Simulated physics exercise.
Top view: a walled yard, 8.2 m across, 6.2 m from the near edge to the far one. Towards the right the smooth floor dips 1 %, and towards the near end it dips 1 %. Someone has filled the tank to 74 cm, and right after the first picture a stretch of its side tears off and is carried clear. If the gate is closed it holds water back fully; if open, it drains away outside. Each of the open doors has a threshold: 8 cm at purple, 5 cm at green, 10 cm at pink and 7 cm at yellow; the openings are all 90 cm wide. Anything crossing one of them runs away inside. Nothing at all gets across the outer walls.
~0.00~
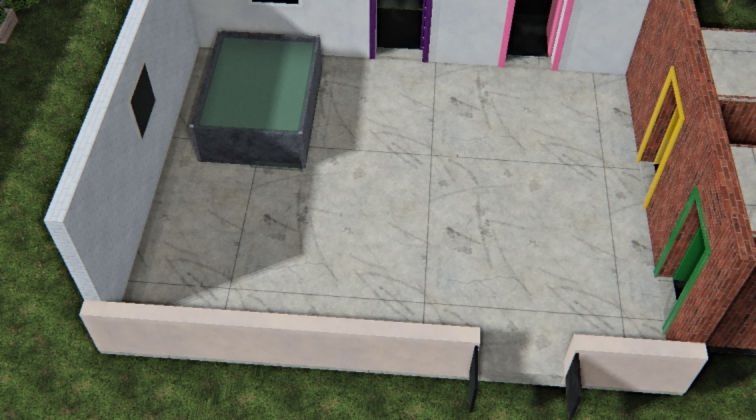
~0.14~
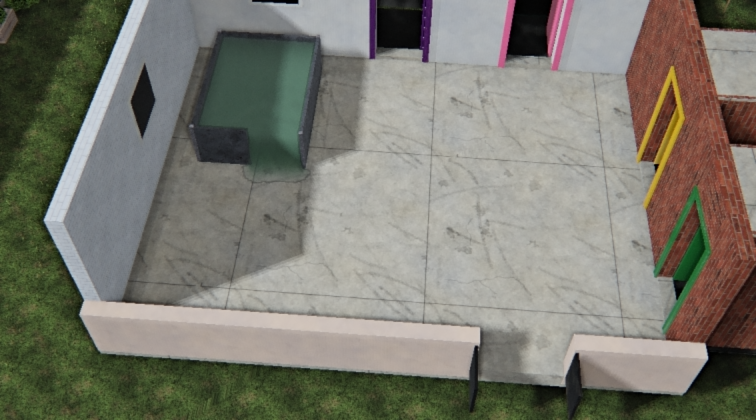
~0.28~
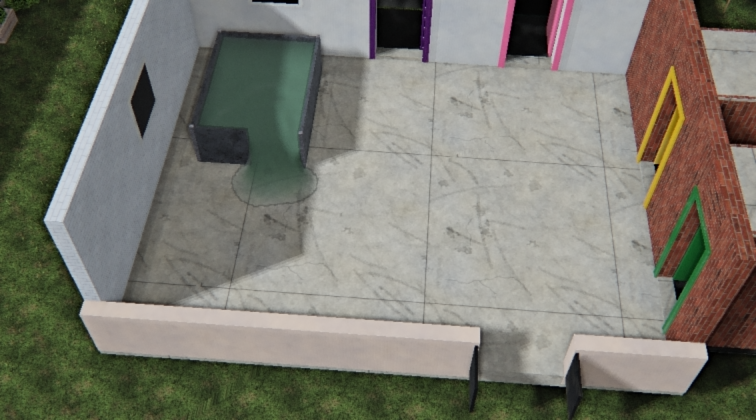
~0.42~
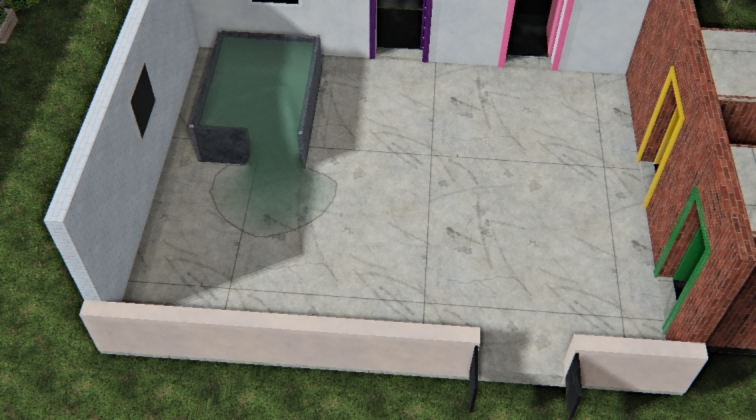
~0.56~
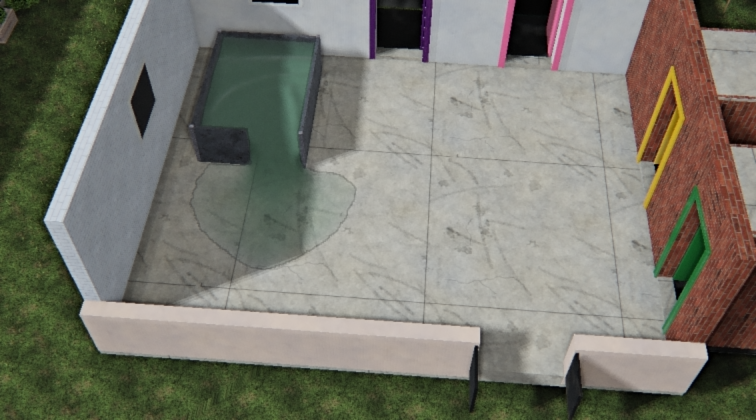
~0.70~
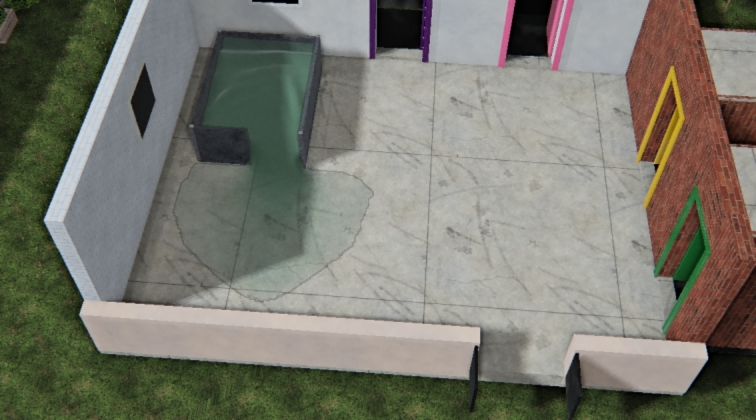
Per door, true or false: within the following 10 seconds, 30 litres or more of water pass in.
Purple door: False. Green door: True. Pink door: False. Yellow door: False.
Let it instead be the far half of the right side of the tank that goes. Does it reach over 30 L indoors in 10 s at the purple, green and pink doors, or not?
Log - purple: Threshold topped, green: Threshold topped, pink: Threshold not reached.
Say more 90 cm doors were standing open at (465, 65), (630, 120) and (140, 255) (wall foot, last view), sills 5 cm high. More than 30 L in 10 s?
Taking them in order, the first gets too little, the second too little and the third enough.
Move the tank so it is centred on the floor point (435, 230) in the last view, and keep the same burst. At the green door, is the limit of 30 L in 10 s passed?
So the green door keeps within it.
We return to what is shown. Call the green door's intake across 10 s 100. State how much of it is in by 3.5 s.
Some 0 in a hundred.
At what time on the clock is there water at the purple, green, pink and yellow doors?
Arrival times: Purple 8.5 seconds, green 3.6 seconds, pink 8.5 seconds, yellow 5.0 seconds.
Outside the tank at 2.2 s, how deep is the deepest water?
About 37 cm.
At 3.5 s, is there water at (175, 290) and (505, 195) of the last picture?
In that order: Flooded, dry.
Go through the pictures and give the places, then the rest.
The first picture shows the tank at (259, 83) is whole and still, 74 cm deep.
In the second picture, the front is at (247, 173), 0.5 m from the gap at (276, 152); 0.2 m2 of floor is under water; 74 cm left at the back of the tank.
In the third picture, water pours out at (276, 154) and has run 0.9 m, to (252, 201); typically 11 cm deep outside, 74 cm at the tank's back.
In the fourth picture, water pours out at (276, 155) and has run 1.5 m, to (253, 231); typically 8 cm deep outside, 74 cm at the tank's back.
In the fifth picture, water pours out at (276, 155) and has run 2.1 m, to (273, 263); typically 5 cm deep outside, 73 cm at the tank's back.
In the sixth picture, water pours out at (276, 155) and has run 2.6 m, to (267, 296); typically 4 cm deep outside, 67 cm at the tank's back.
After 1.4 s water covers 25 % of the floor and is deepest (44 cm) near (280, 170); purple door not reached, green door not reached, pink door not reached, yellow door not reached.
After 2.2 s water covers 35 % of the floor and is deepest (37 cm) near (127, 328); purple door not reached, green door not reached, pink door not reached, yellow door not reached.
After 3.5 s water covers 40 % of the floor and is deepest (26 cm) near (259, 338); purple door not reached, green door not reached, pink door not reached, yellow door not reached.
After 6.0 s water covers 60 % of the floor and is deepest (20 cm) near (127, 328); purple door not reached, green door 14 cm at the sill, 102 L in, pink door not reached, yellow door 5 cm at the sill, 0 L in.
After 10.0 s water covers 80 % of the floor and is deepest (13 cm) near (590, 363); purple door 2 cm at the sill, 0 L in, green door 13 cm at the sill, 275 L in, pink door 5 cm at the sill, 0 L in, yellow door 7 cm at the sill, 0 L in.
